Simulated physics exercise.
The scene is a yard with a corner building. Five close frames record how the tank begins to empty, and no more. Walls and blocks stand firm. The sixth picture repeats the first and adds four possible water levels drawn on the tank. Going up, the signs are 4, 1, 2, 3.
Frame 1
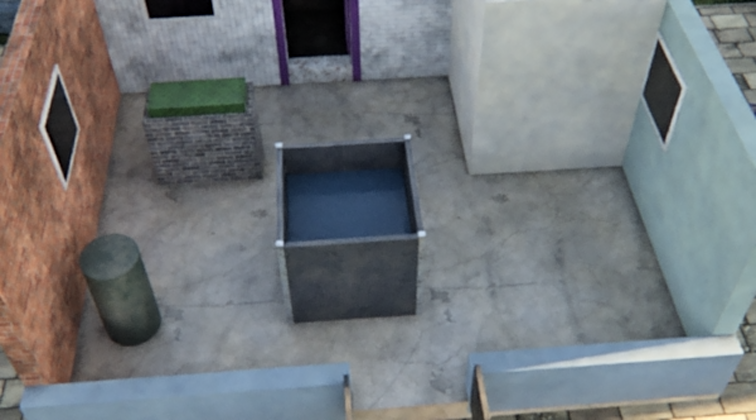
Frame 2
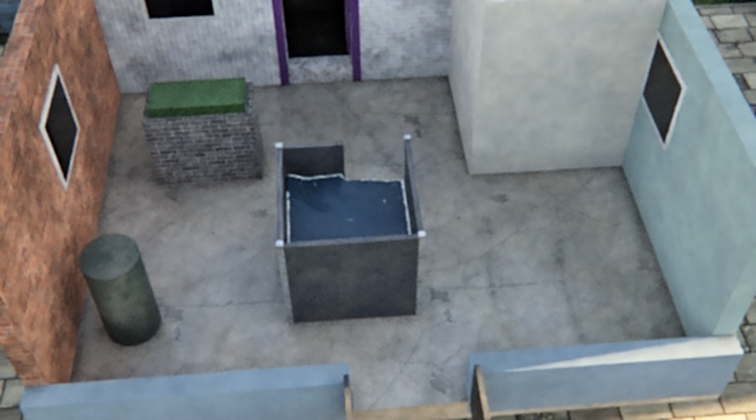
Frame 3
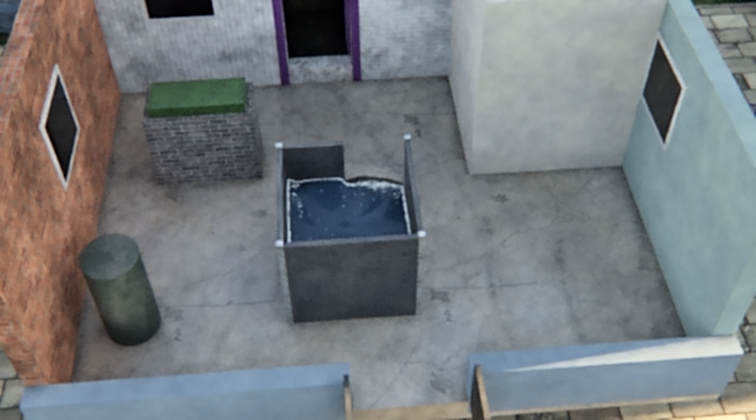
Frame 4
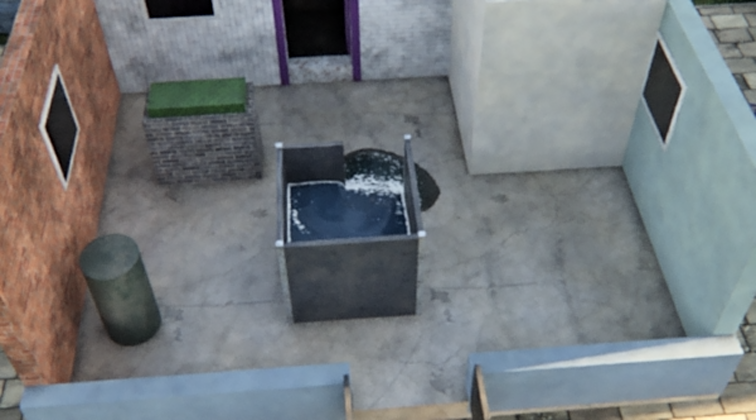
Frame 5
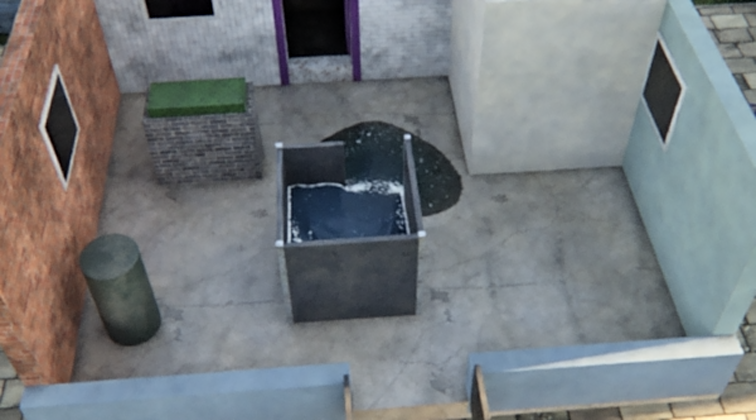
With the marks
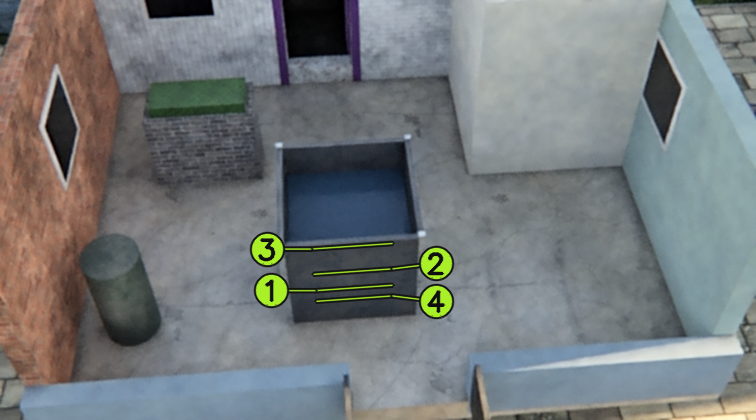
Water poured out through a gap in the back of a square grey tank in a walled yard, and a dark wet patch spread across the ground behind it and to the right.
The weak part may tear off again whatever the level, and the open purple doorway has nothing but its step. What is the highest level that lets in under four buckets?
2.
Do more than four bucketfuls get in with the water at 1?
No, not at all.
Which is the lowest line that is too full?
It is 3.
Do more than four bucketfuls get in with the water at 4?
No, not at all.
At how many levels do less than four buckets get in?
Three of them.
In lime, 1 at (353, 287); 2 at (353, 271); 3 at (351, 246); 4 at (354, 298); from the bottom up 4, 1, 2, 3.
For line 1, nothing gets over.
For line 2, a splash gets over, under a bucket.
For line 3, about 7 bucketfuls get in.
For line 4, nothing gets over.
